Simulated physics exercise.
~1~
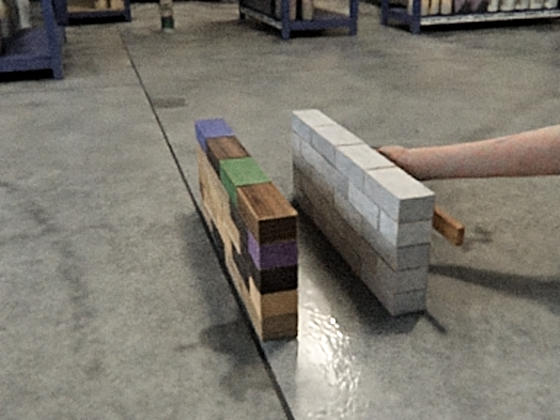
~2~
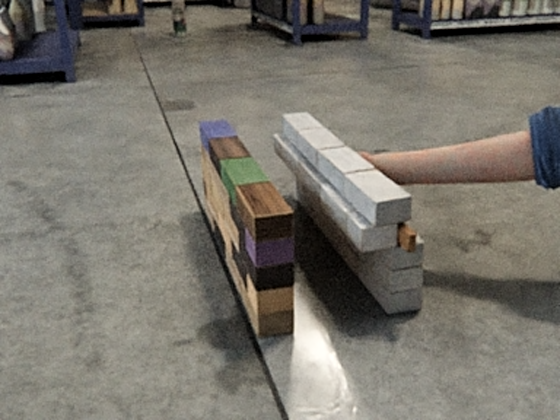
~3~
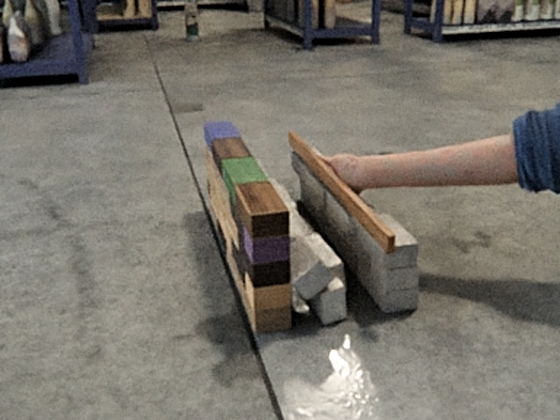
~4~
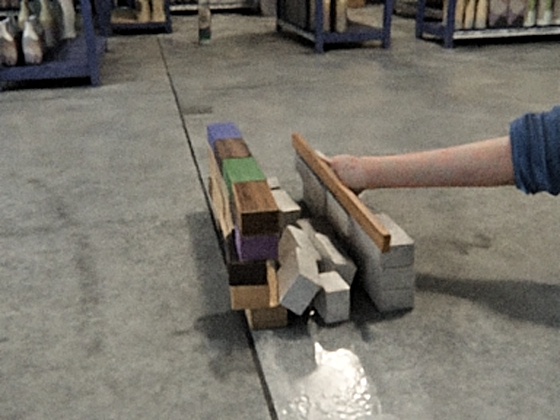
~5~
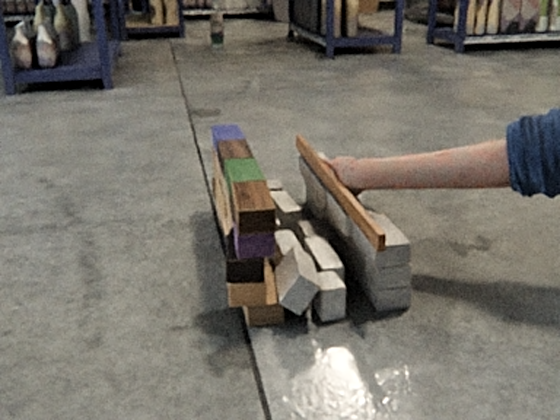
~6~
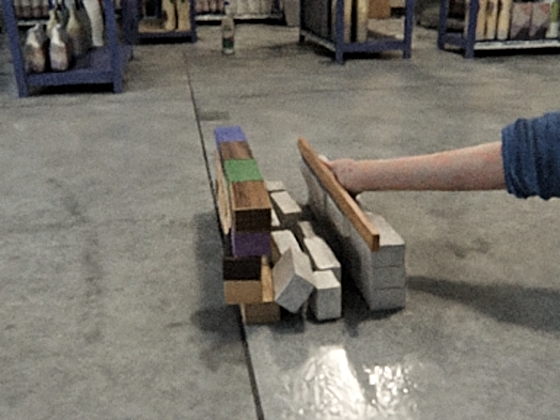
On a grey concrete floor in front of storage shelves, a pale block wall stands beside a parallel wall of brown blocks with a few purple and green ones. An arm reaches in from the right and pushes a wooden batten leftward against the pale wall. Its upper blocks slide toward the coloured wall, then tumble into the gap. The fallen pieces press against the coloured wall, and some of its lower blocks shift and twist. The batten stops over the remaining pale rows, and the coloured wall stays standing, disturbed, with its purple and green blocks still up.
